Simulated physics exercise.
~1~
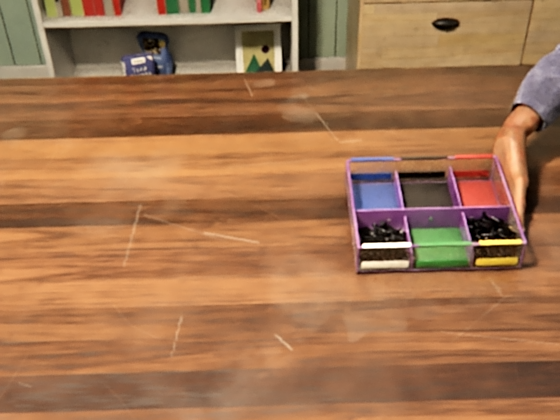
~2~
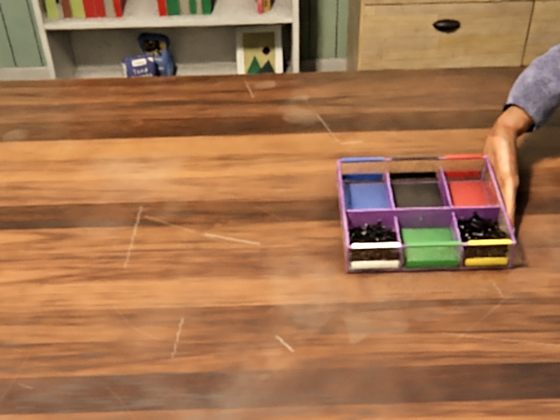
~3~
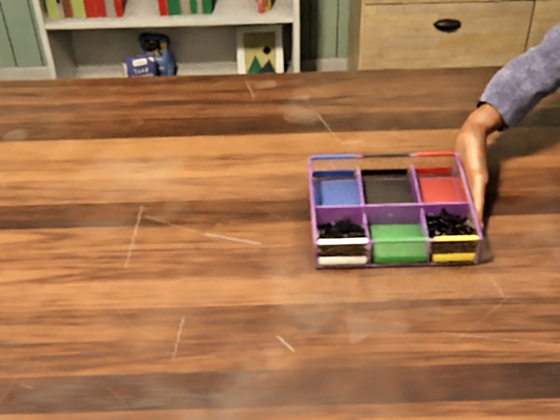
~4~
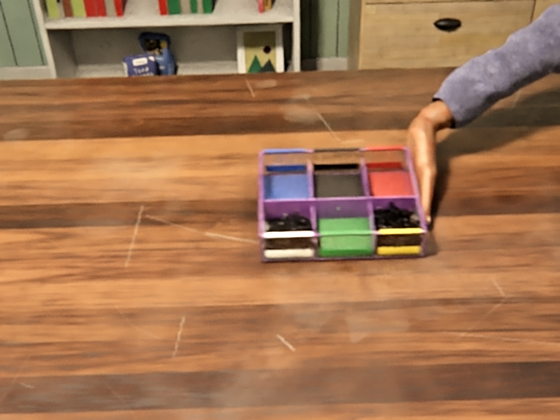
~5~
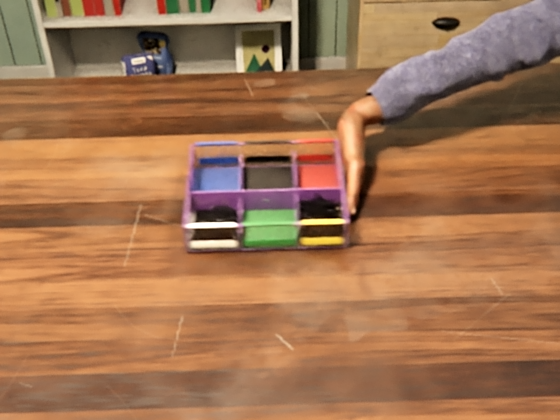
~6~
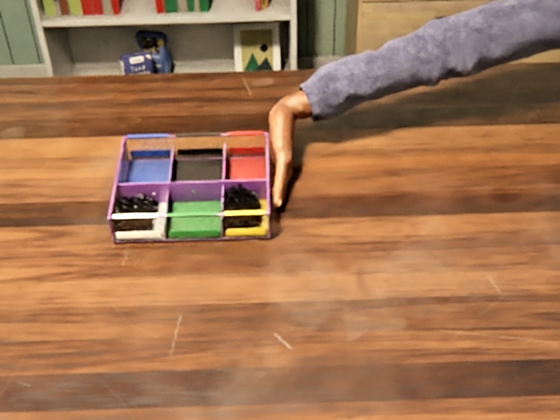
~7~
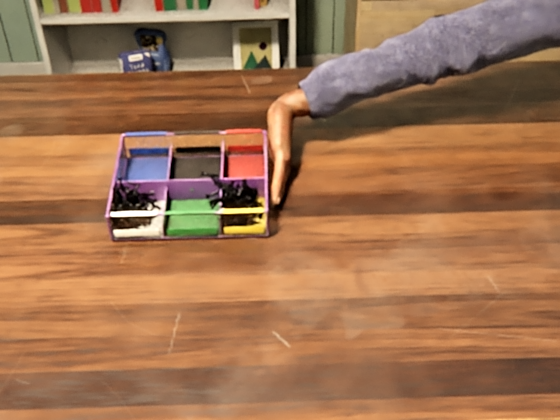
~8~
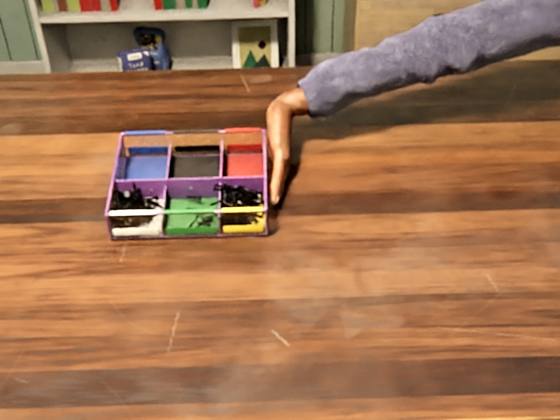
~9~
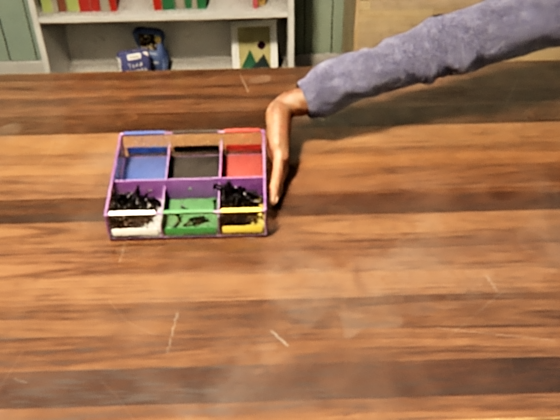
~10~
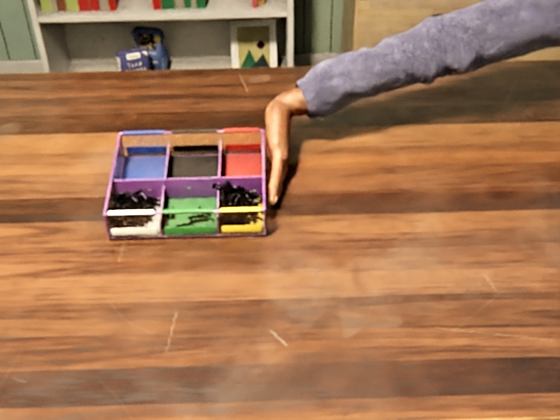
A purple-edged drawer tray with six compartments, holding small black screws in its front yellow and white sections, sits toward the right of a wooden table with a hand against its right side. The hand, in a grey-blue sleeve, moves the tray left, slowly at first and then faster. The screws stay in their two sections as it crosses the table. The tray then stops abruptly on the left, and the screws get jostled, a few landing in the green section between. It ends at rest, the hand still beside it and most screws where they began.
